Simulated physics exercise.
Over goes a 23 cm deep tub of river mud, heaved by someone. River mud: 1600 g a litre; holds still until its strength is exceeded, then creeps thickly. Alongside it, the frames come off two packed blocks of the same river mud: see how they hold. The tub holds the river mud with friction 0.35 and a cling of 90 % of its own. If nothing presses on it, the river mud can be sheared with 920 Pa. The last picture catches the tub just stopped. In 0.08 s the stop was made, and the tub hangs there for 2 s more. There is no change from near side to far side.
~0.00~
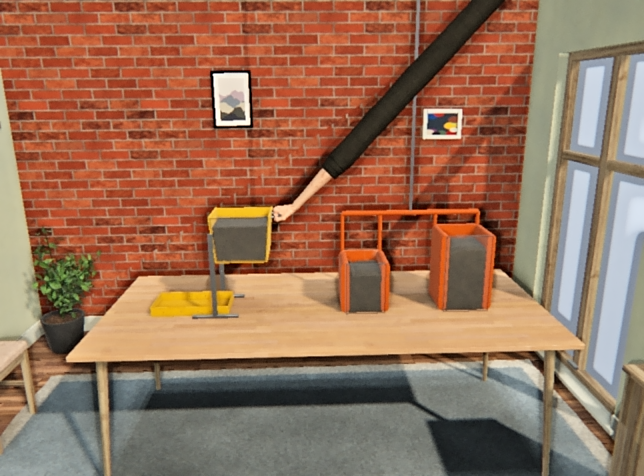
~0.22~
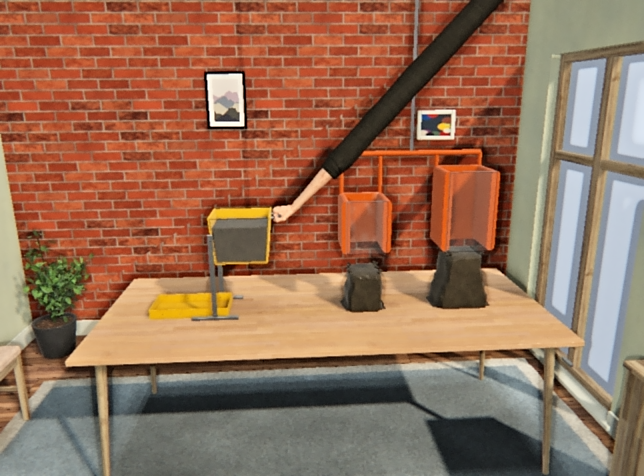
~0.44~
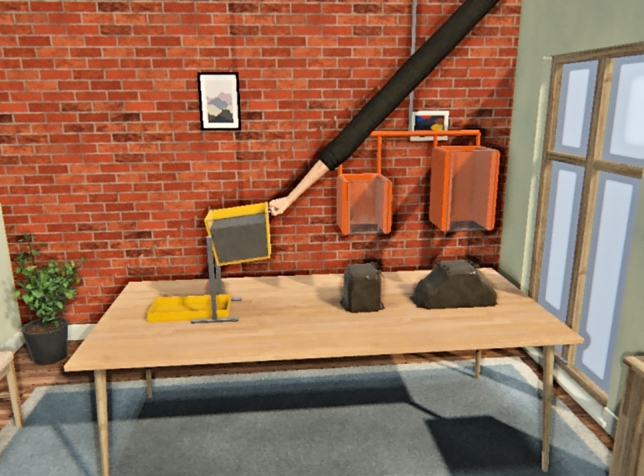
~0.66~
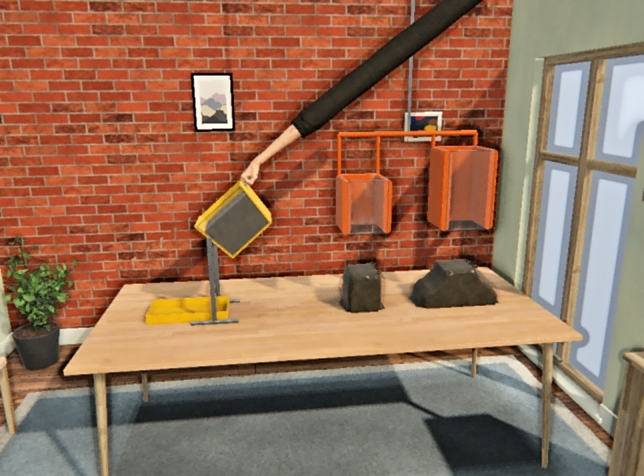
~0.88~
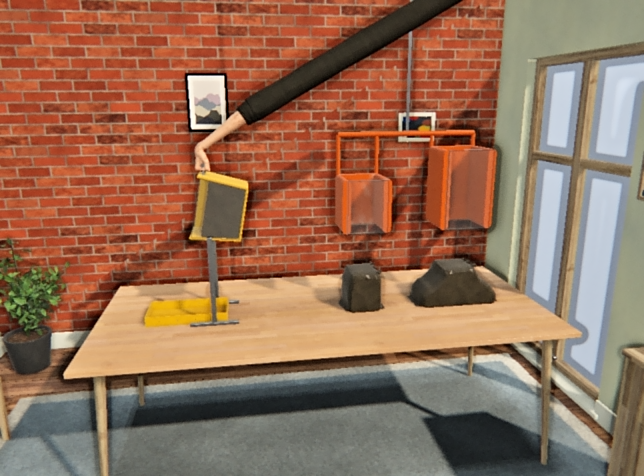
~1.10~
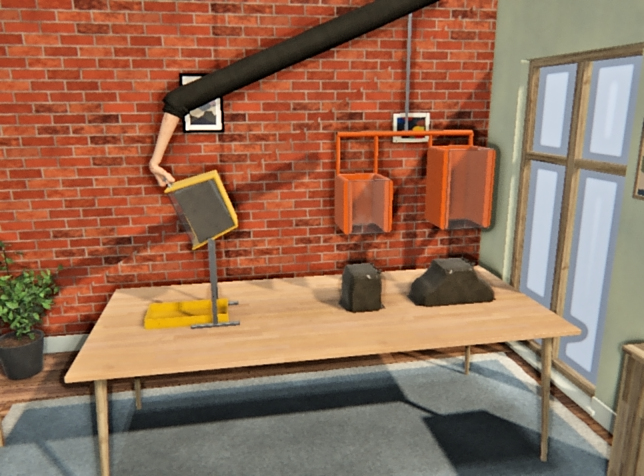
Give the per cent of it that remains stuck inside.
Some 0 per cent remains inside.
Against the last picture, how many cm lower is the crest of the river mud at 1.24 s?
I reckon it's close to 8 cm.
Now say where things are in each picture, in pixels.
In the first frame, handle-side rim at (268, 217), tilt 0 degrees; highest point of the river mud at (261, 226); test blocks 22 cm, 35 cm high (left to right).
In the second frame, handle-side rim at (268, 217), tilt 0 degrees; highest point of the river mud at (261, 227); test blocks 22 cm, 30 cm high (left to right).
In the third frame, handle-side rim at (265, 212), tilt 7 degrees; highest point of the river mud at (262, 222); test blocks 21 cm, 22 cm high (left to right).
In the fourth frame, handle-side rim at (240, 186), tilt 41 degrees; highest point of the river mud at (245, 196); test blocks 21 cm, 21 cm high (left to right).
In the fifth frame, handle-side rim at (198, 178), tilt 79 degrees; highest point of the river mud at (212, 182); test blocks 21 cm, 21 cm high (left to right).
In the sixth frame, handle-side rim at (166, 193), tilt 111 degrees; highest point of the river mud at (209, 181); test blocks 21 cm, 21 cm high (left to right).
By 1.24 s, the tub is at 111 degrees and holds 75 %.
By 1.41 s, the tub is at 111 degrees and holds 26 %.
By 1.58 s, the tub is at 111 degrees and holds 10 %.
By 1.75 s, the tub is at 111 degrees and holds 0 %.
By 3.10 s, at the end, the tub is at 111 degrees and holds 0 %.
